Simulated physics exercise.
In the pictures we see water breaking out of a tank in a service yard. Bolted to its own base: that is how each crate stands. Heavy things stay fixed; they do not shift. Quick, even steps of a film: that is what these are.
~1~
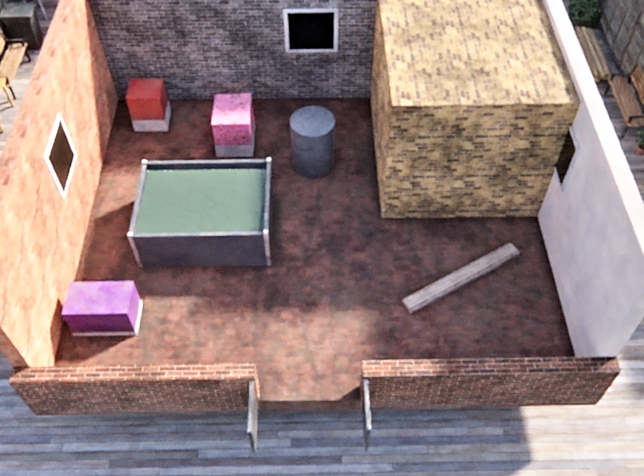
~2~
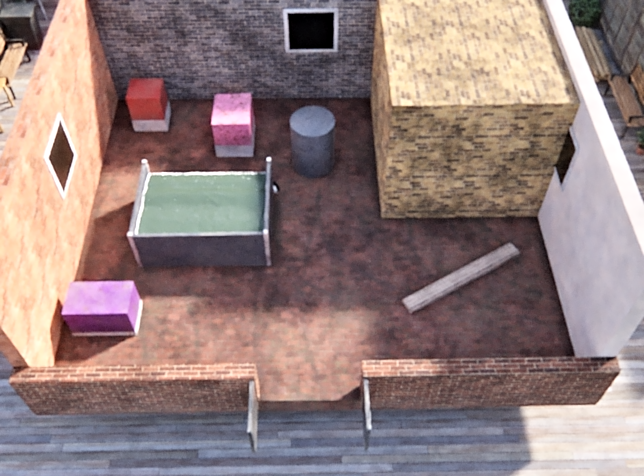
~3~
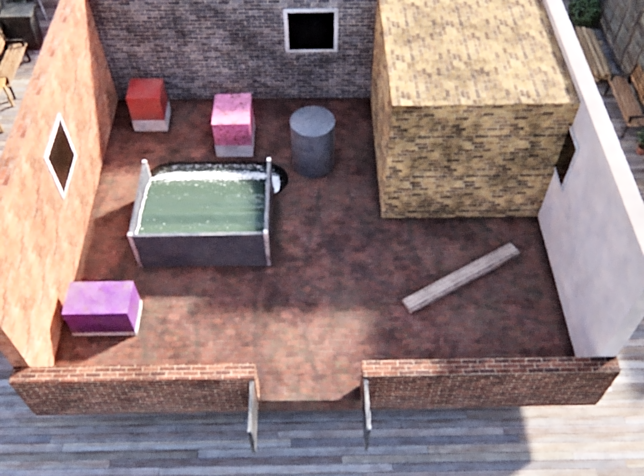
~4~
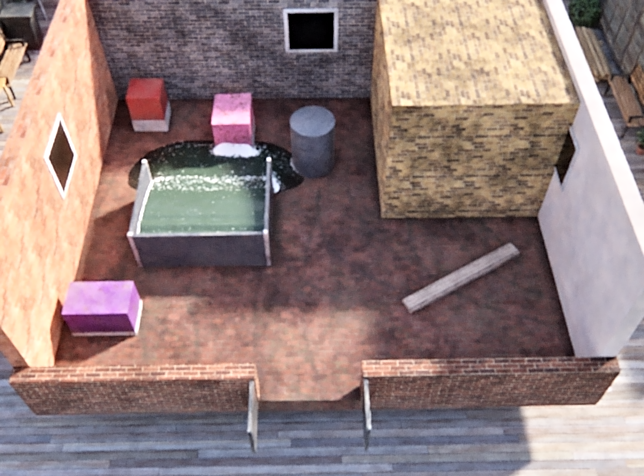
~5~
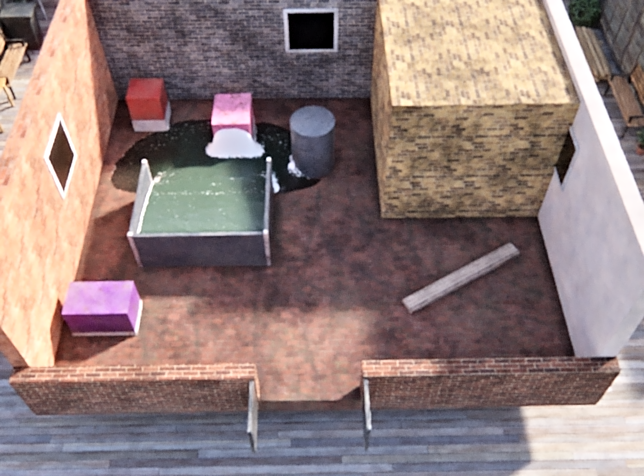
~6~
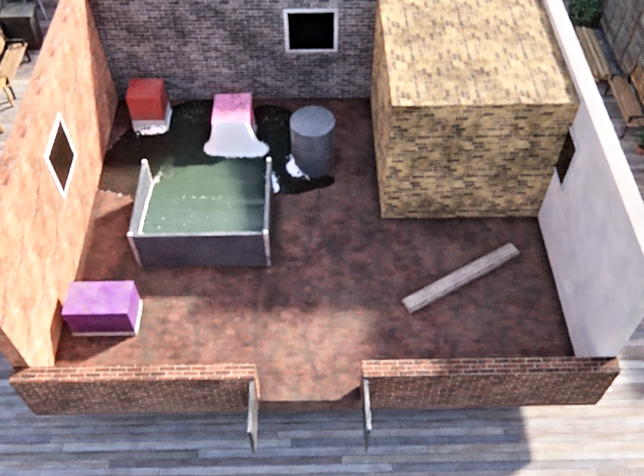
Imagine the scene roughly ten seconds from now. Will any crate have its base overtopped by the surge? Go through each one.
My prediction: The purple crate is going to be reached by the water; the red crate is going to be reached by the water; the pink crate is going to be reached by the water.
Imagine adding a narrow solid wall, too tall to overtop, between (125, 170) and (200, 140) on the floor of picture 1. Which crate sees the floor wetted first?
I'd pick the pink crate.
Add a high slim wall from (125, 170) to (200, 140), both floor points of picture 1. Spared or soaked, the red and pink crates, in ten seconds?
Red crate: Untouched, pink crate: Flooded.
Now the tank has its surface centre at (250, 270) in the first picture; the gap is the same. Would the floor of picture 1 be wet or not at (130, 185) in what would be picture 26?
Submerged.
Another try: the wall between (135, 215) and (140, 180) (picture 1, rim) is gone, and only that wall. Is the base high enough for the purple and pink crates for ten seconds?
My reading: Purple crate gets drenched, pink crate stays untouched.
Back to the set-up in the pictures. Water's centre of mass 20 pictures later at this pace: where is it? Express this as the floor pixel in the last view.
Around (232, 167).
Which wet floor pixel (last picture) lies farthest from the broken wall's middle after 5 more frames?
The farthest wet point should be near (355, 102).
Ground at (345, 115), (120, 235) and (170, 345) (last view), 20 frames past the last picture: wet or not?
Going through them one by one, the first is waterlogged, the second waterlogged and the third spared.
A moment on, water covers 25 % of the floor; the purple crate not reached, the red crate water round its plinth, the pink crate water round its plinth.
Next, water covers 35 % of the floor; the purple crate not reached, the red crate water round its plinth, the pink crate water round its plinth.
Then, water covers 50 % of the floor; the purple crate water round its plinth, the red crate water round its plinth, the pink crate water round its plinth.
Later, water covers 80 % of the floor; the purple crate water round its plinth, the red crate water round its plinth, the pink crate water round its plinth.
In the end, water covers 95 % of the floor; the purple crate was topped, the red crate was topped, the pink crate was topped.
